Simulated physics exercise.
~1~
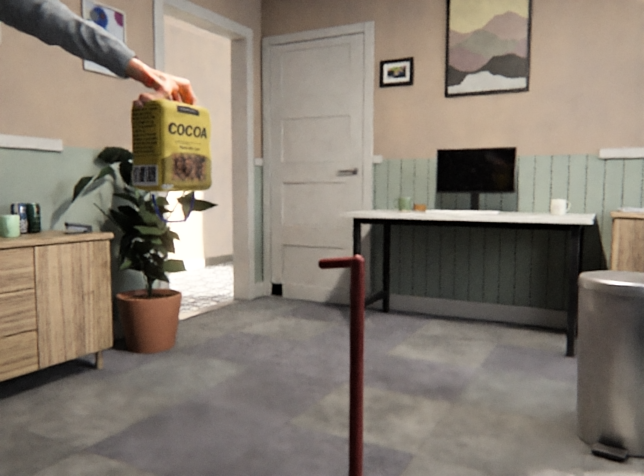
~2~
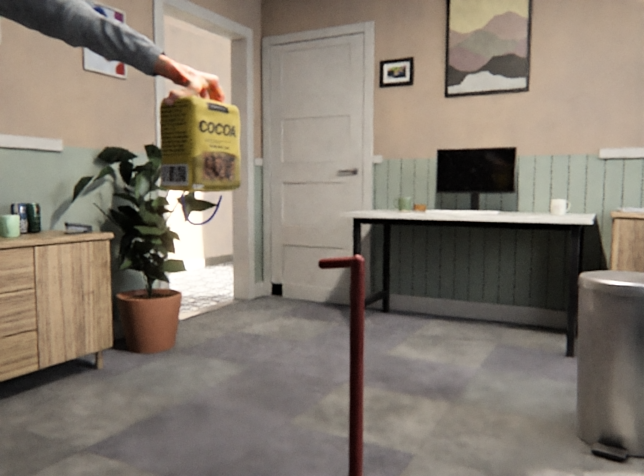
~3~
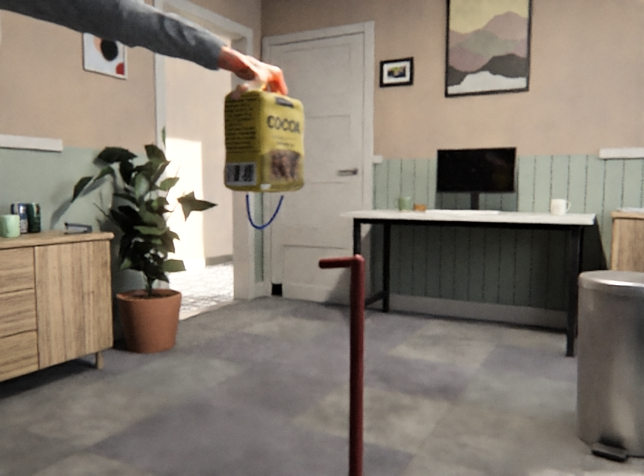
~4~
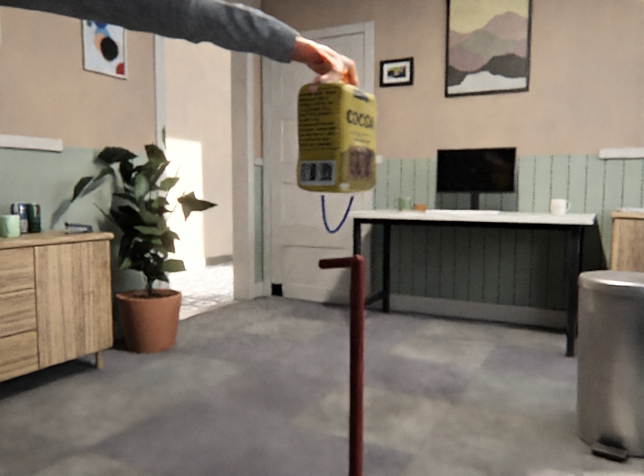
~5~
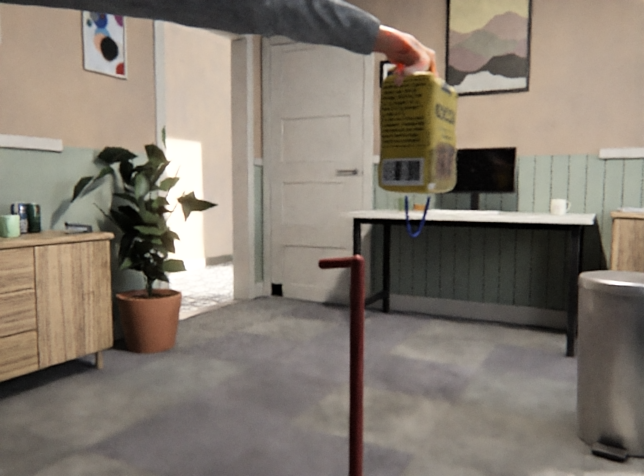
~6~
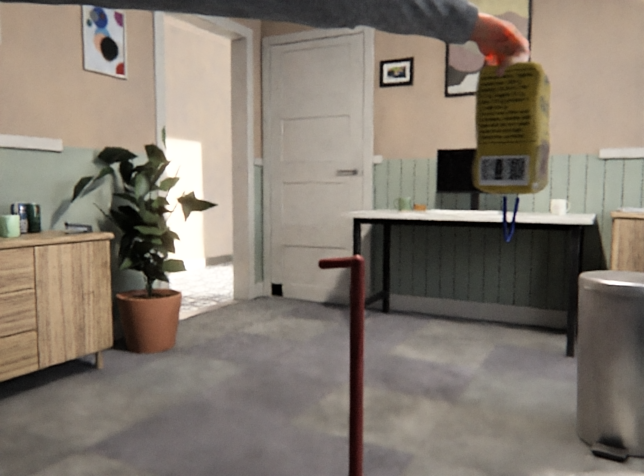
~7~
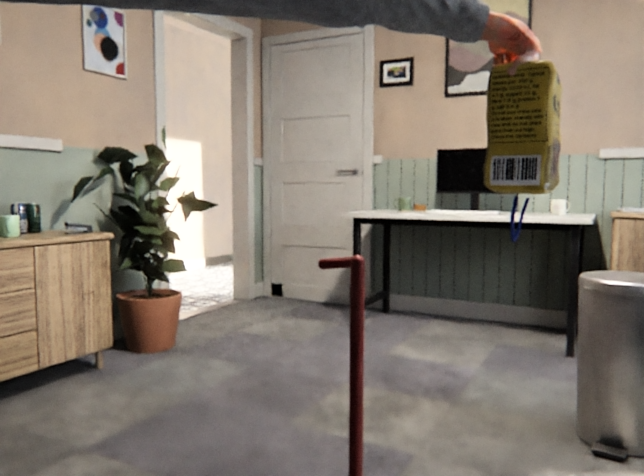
A yellow cocoa package with a dark blue loop dangling beneath it is carried rightward by a hand through a room, staying upright as it turns slightly. It passes above a fixed red post with a hooked top without snagging and ends to the right, still held.
